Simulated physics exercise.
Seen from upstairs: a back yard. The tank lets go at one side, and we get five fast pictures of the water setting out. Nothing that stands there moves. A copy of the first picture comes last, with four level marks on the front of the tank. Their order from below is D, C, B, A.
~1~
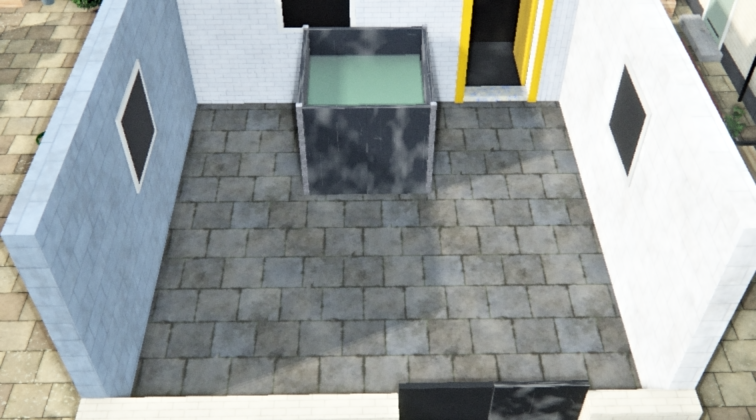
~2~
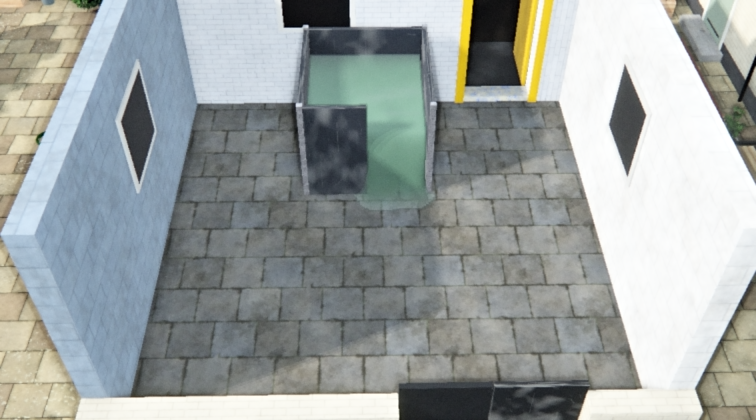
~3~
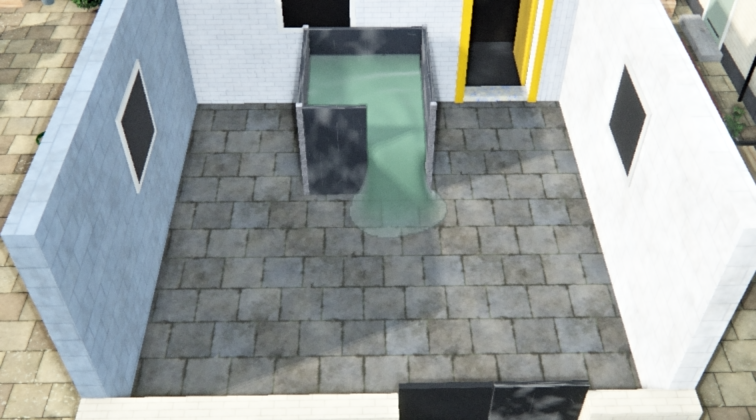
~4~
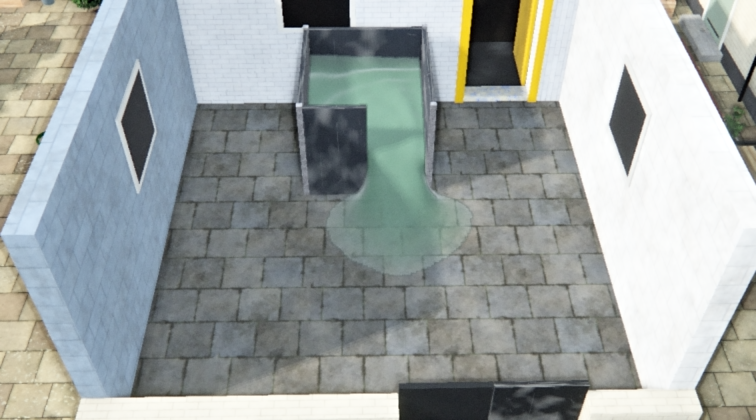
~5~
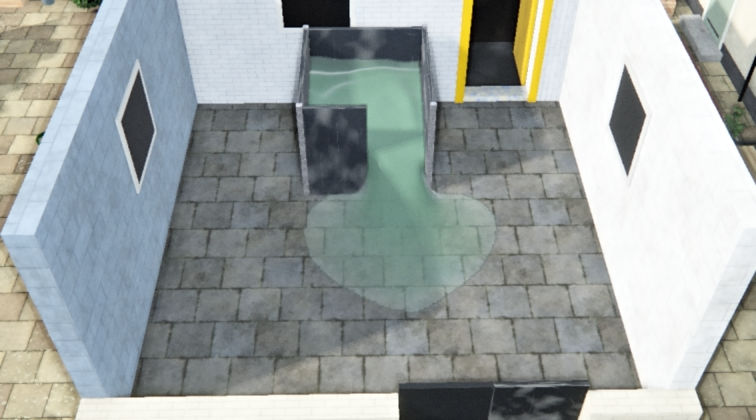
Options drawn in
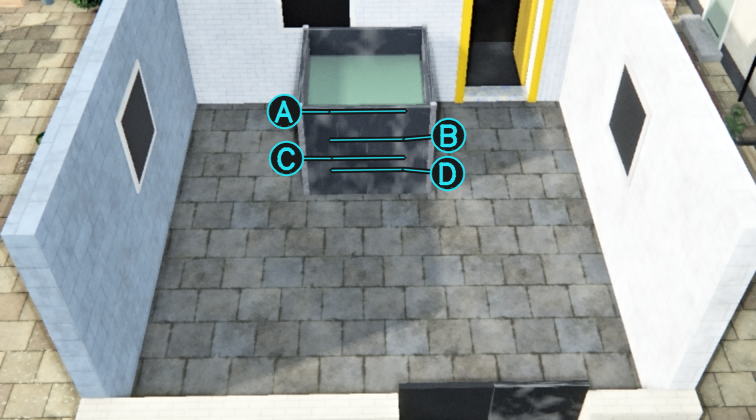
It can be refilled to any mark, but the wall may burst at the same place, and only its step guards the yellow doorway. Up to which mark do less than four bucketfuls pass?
Take B.
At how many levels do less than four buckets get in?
Three of them.
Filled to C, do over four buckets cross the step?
No, that is safe.
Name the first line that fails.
The answer is A.
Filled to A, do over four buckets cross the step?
Yes.
On the marked copy, A at (366, 111); B at (367, 139); C at (367, 157); D at (367, 169); from the bottom up D, C, B, A.
With A, about 13 bucketfuls get in.
With B, a bucket or two gets in.
With C, nothing gets over.
With D, nothing gets over.
